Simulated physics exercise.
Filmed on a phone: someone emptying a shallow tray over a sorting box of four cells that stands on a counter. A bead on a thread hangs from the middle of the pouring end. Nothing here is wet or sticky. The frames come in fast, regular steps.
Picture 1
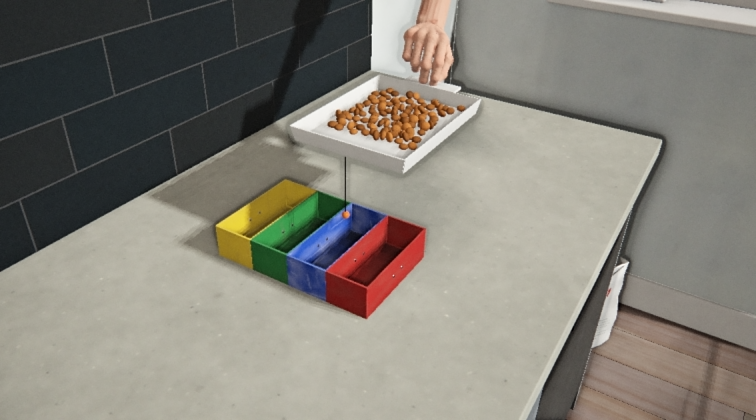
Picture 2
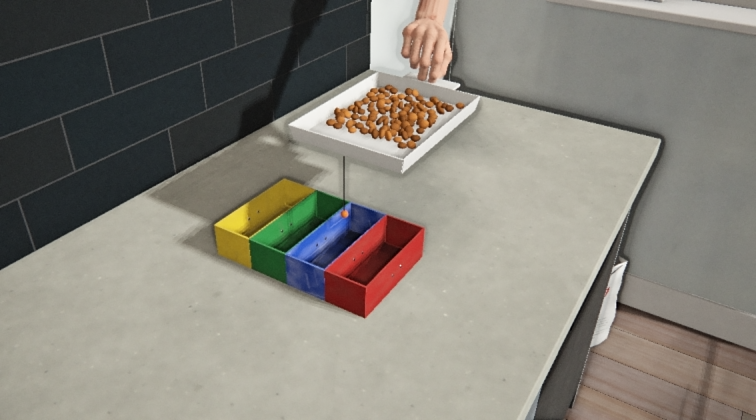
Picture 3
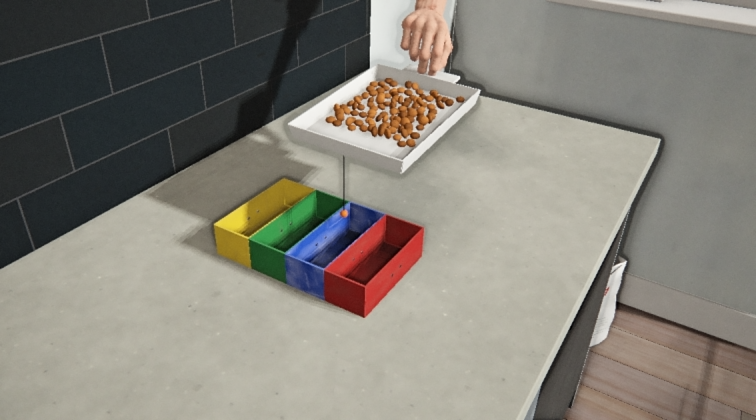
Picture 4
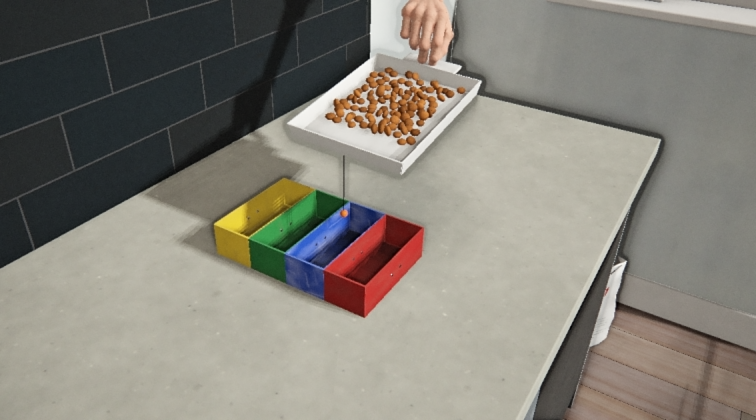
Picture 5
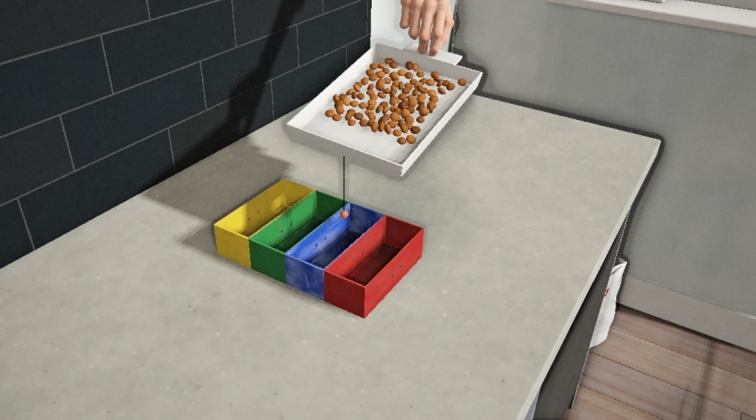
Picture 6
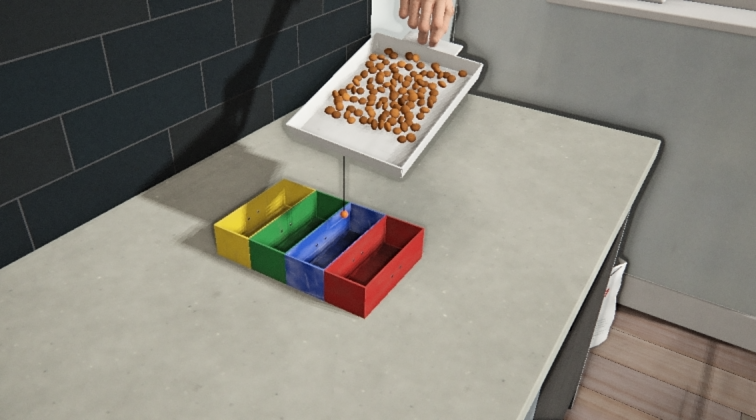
The clip opens with a hand holding a shallow white tray of small brown pieces above a box with yellow, green, blue and red cells, a bead hanging from the tray's near edge. The hand gradually raises the back, and the near edge tilts slightly lower at its right corner.
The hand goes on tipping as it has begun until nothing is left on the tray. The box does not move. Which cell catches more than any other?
Most goes to the red cell.
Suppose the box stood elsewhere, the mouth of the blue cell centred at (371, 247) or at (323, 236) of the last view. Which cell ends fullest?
At the first place the cell in blue, at the second that red cell.
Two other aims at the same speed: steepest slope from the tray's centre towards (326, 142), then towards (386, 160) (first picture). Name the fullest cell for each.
In turn: That green cell; red.
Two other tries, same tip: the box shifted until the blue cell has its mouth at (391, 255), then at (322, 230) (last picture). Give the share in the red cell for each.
In turn 0 and 50 in a hundred.
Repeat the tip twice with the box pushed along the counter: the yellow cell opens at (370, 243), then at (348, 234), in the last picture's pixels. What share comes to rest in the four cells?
Near 70 % and 90 %.
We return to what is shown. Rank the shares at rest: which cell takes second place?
It is that blue cell.
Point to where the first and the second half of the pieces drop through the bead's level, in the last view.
At about (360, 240), then at (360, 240).
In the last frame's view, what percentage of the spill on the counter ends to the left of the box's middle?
Some 10 per cent.
Soon, tray tipped steeply; nearly all on the tray; a small part falling or outside the box.
A while on, tray tipped past a quarter turn; about a third on the tray; about a quarter in the red cell; about a quarter in the blue cell; a small part falling or outside the box.
Towards the end, tray tipped past a quarter turn; about half in the red cell; about a quarter in the blue cell; a small part in the green cell; a small part falling or outside the box.
Finally, tray tipped past a quarter turn; about half in the red cell; about a quarter in the blue cell; a small part in the green cell; none in the yellow cell; a small part outside the box.
